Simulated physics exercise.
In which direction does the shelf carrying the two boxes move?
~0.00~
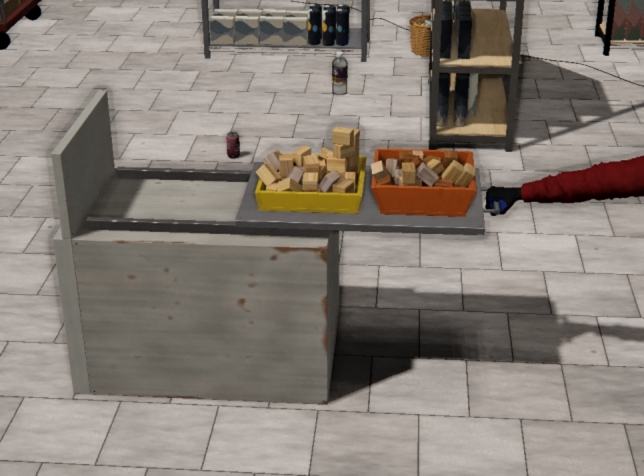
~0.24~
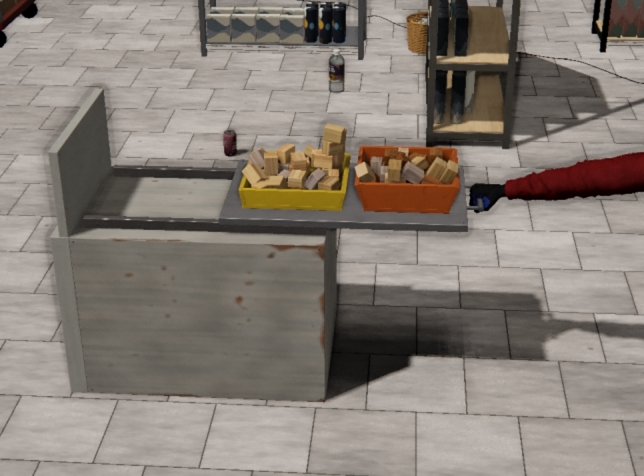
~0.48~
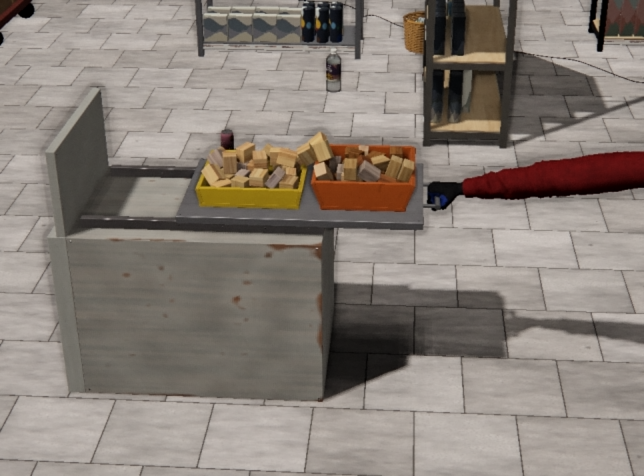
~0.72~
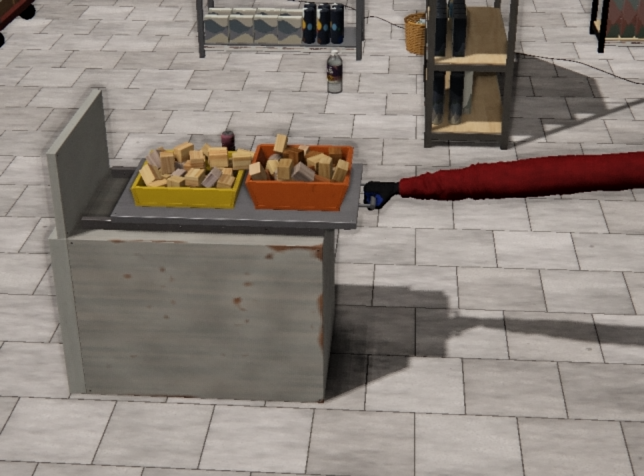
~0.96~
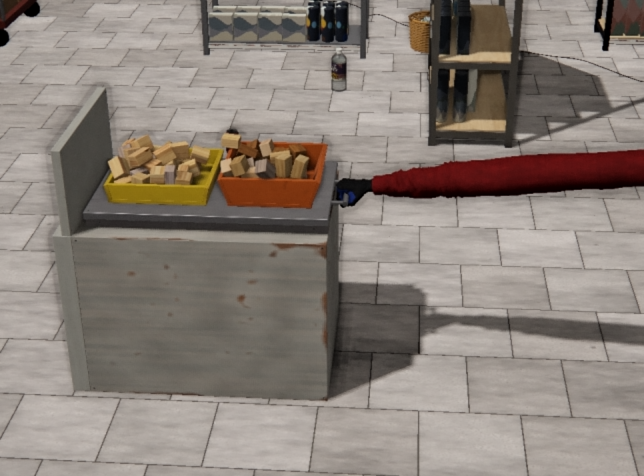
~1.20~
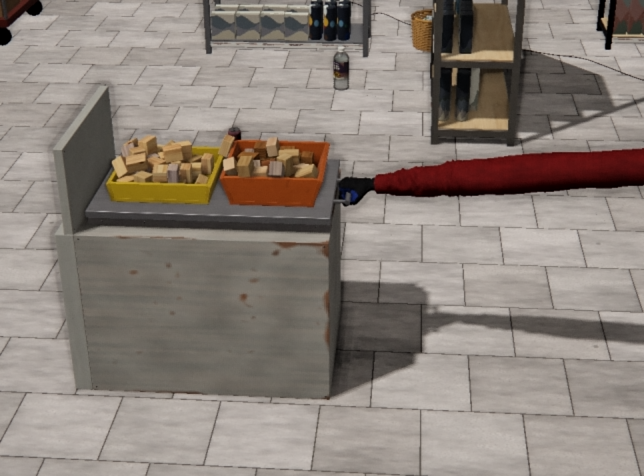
The shelf moves to the left, sliding in over the grey cabinet toward the upright panel.
In a room with a pale tiled floor and storage racks, an open shelf sticks out to the right from a worn grey cabinet, carrying a yellow box and an orange box heaped with loose wooden blocks. A red-sleeved arm with a dark hand at the shelf's right end pushes it left. As the shelf slides in, the raised blocks at the back of the yellow box tip toward the orange one, and the heaps shift. The shelf reaches the closed position and stops near the upright back panel. Both boxes still hold jumbled piles, with the hand beside the shelf's end.
